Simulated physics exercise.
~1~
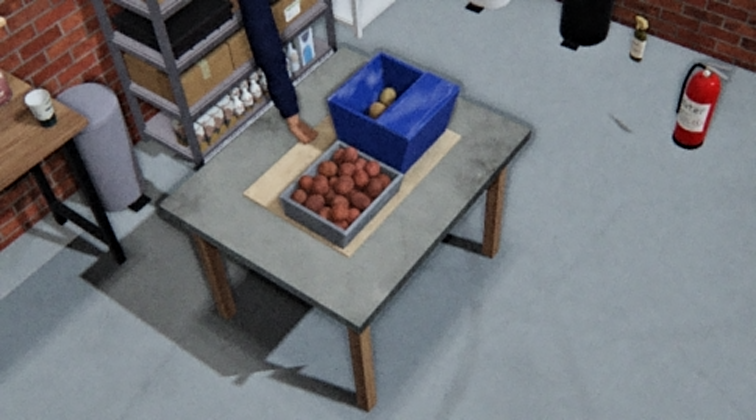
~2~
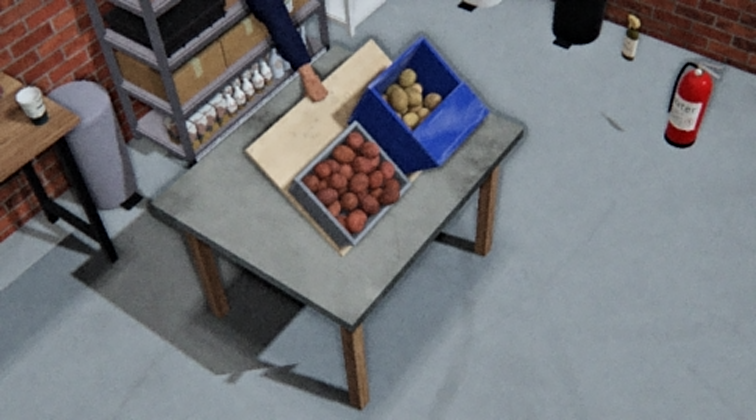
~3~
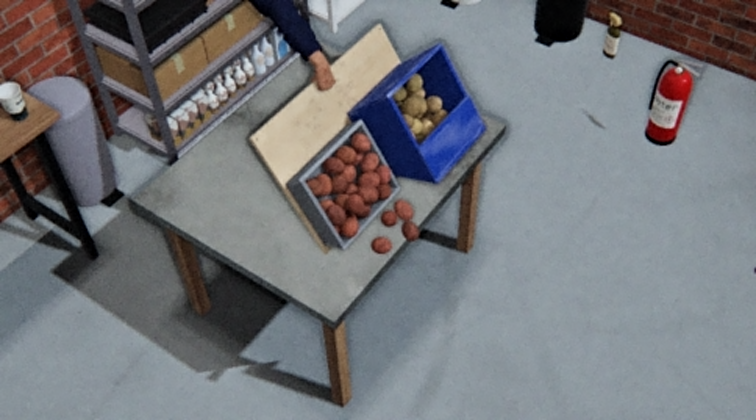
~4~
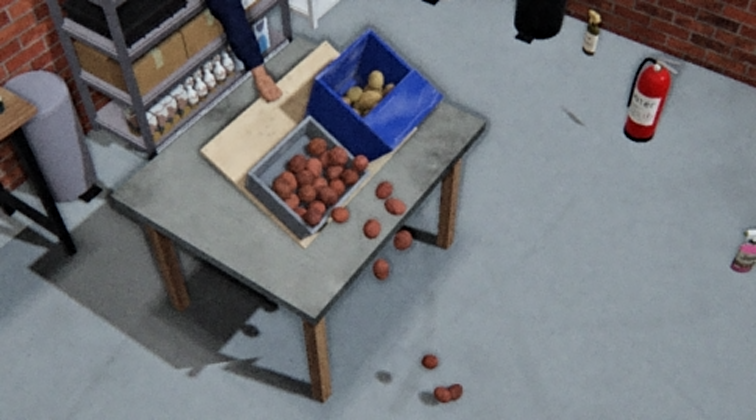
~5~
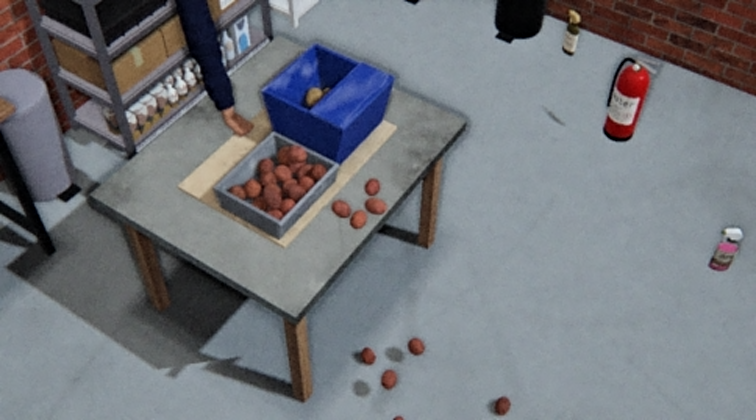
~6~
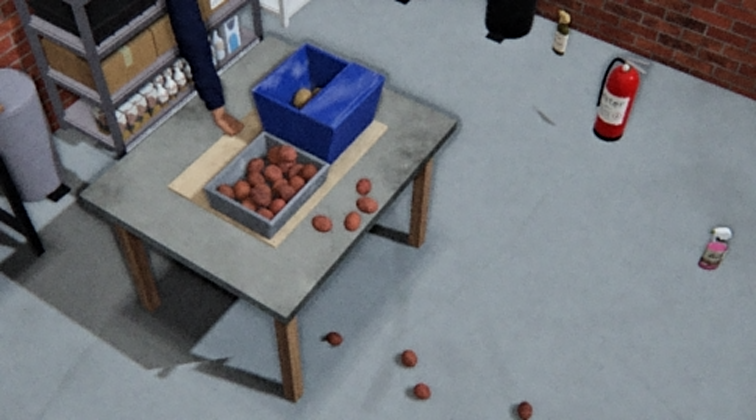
To begin with, a partly covered blue crate of potatoes and an open grey crate of red potatoes sit on a pale board on a table, with a hand at the board's left edge. The hand raises that end, and the board and both crates lean to the right. As the slope steepens, red potatoes tumble out of the grey crate onto the table. The board is then lowered while more roll off onto the floor. Finally it lies flat again, with several red potatoes scattered on the table and floor, most still in the grey crate, and none spilled from the blue one.
